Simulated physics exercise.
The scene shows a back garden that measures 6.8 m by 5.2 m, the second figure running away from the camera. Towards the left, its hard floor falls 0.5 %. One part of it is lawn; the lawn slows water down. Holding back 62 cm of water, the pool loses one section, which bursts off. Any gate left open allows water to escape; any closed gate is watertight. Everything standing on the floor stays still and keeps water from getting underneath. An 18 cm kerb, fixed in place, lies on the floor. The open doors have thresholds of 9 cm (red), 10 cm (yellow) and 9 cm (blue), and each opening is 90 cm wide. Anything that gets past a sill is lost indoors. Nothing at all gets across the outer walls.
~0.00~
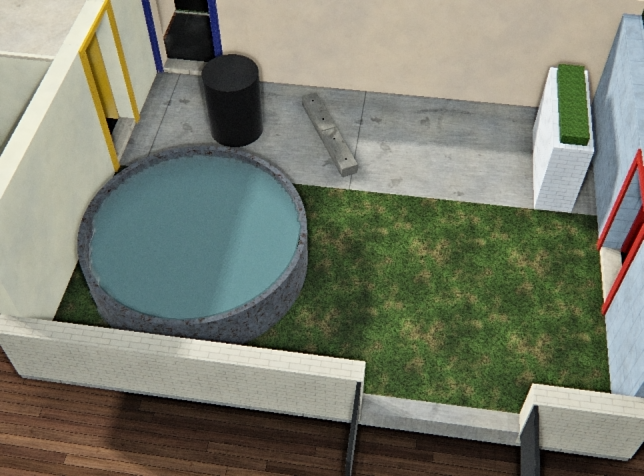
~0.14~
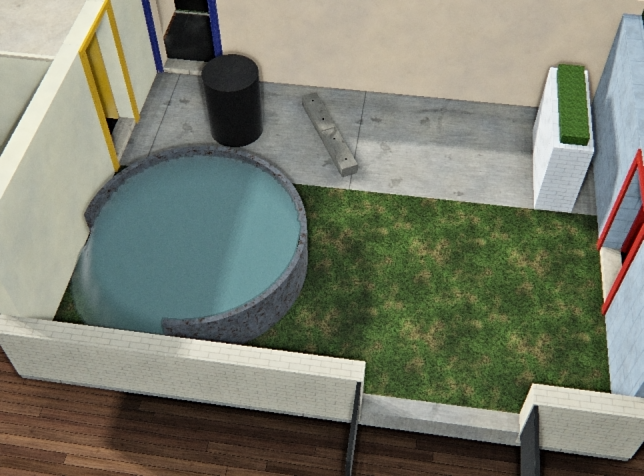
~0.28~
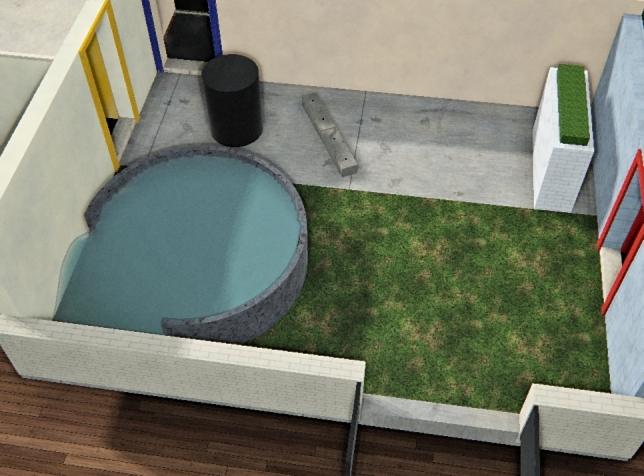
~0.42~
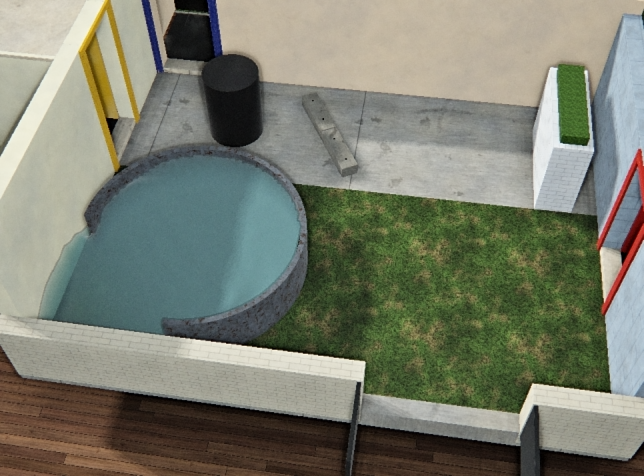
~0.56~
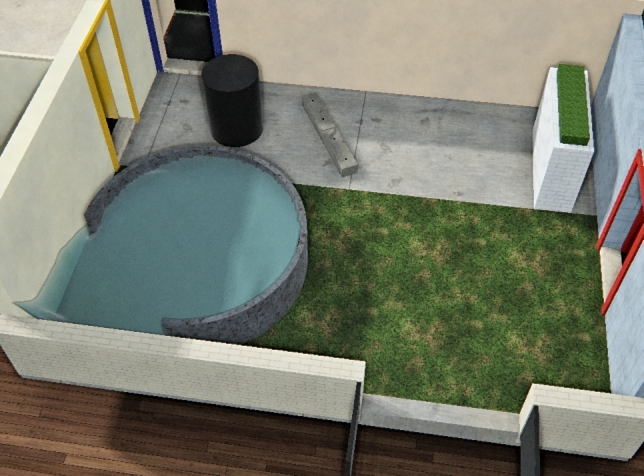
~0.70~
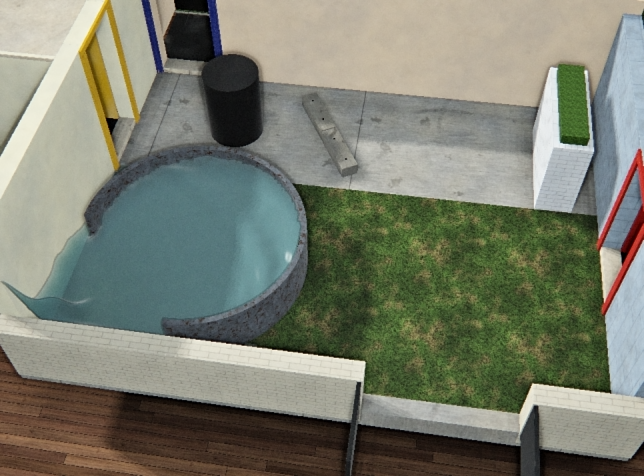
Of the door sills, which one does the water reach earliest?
The water reaches the yellow sill earliest.
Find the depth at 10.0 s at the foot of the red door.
About 2.5 cm.
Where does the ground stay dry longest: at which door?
That would be the red door, last of all.
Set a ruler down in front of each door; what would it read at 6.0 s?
In centimetres, the red door gives 0, the yellow door 4 and the blue door 16.
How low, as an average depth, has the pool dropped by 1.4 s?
Around 46 cm on average.
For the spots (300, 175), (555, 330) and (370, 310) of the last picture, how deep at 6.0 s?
About 3, 2 and 5 cm.
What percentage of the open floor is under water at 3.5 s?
About 45 per cent.
After 1.4 s water covers 15 % of the floor and is deepest (62 cm) near (42, 350); red door not reached, yellow door reached at 0.9 s, blue door not reached.
After 2.2 s water covers 25 % of the floor and is deepest (52 cm) near (42, 350); red door not reached, yellow door reached at 0.9 s, blue door not reached.
After 3.5 s water covers 45 % of the floor and is deepest (41 cm) near (90, 268); red door not reached, yellow door reached at 0.9 s, blue door reached at 2.3 s.
After 6.0 s water covers 70 % of the floor and is deepest (37 cm) near (47, 337); red door not reached, yellow door reached at 0.9 s, blue door reached at 2.3 s.
After 10.0 s water covers 95 % of the floor and is deepest (35 cm) near (90, 268); red door reached at 8.2 s, yellow door reached at 0.9 s, blue door reached at 2.3 s.
